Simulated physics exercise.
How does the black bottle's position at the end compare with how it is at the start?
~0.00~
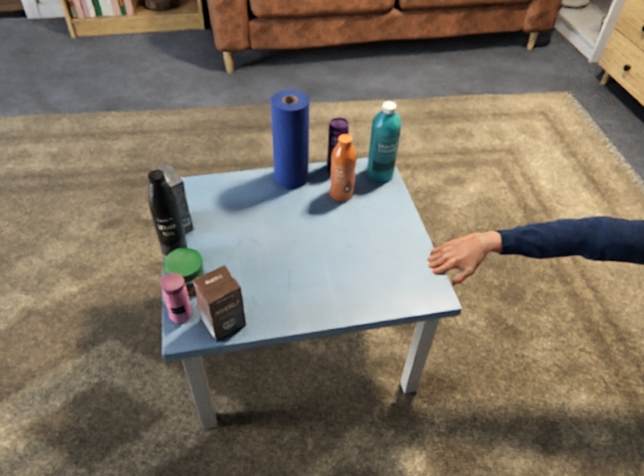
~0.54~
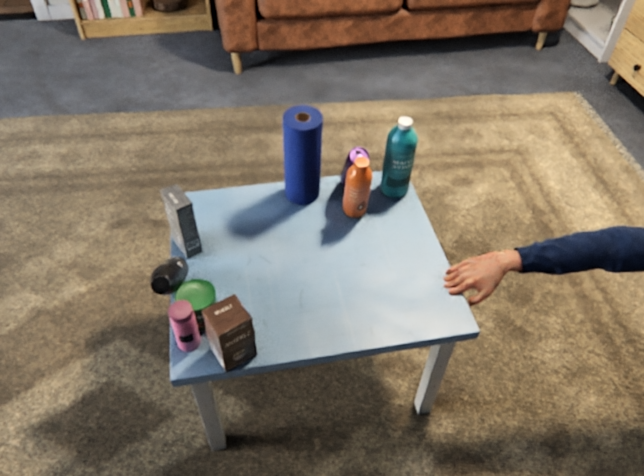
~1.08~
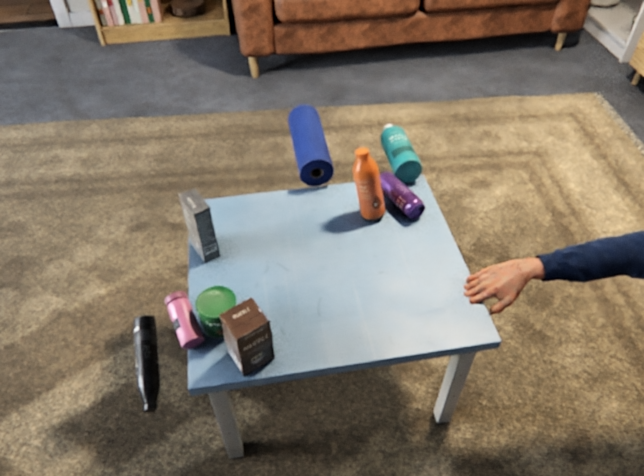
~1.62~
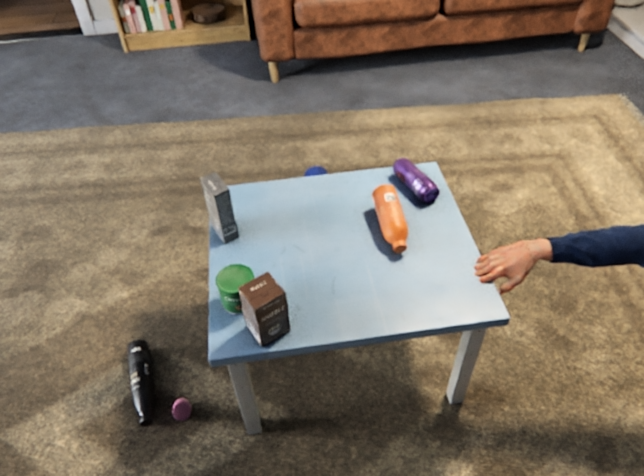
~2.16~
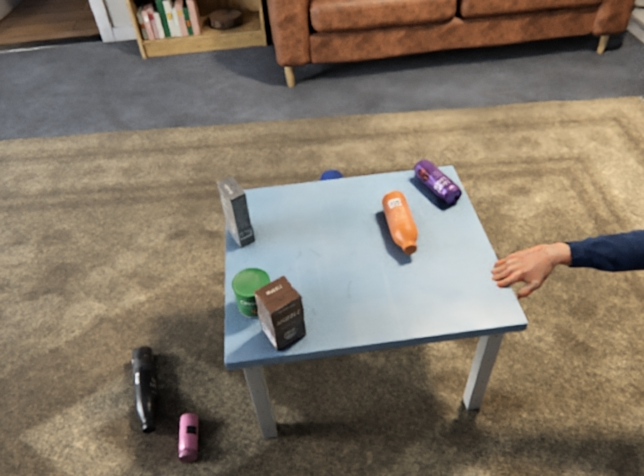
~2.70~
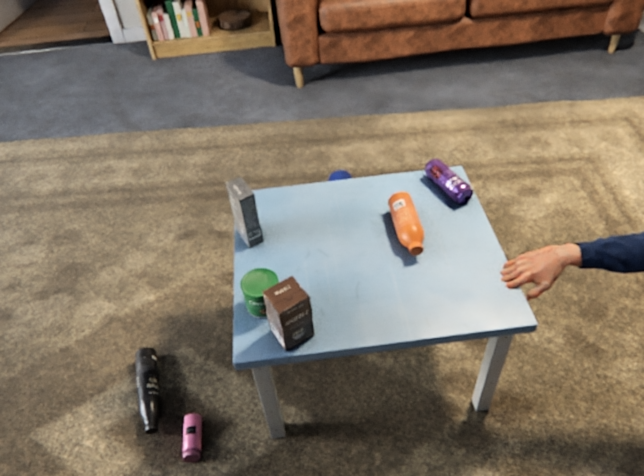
At the start the black bottle stands upright on the left side of the table, but by the end it is lying on its side on the rug.
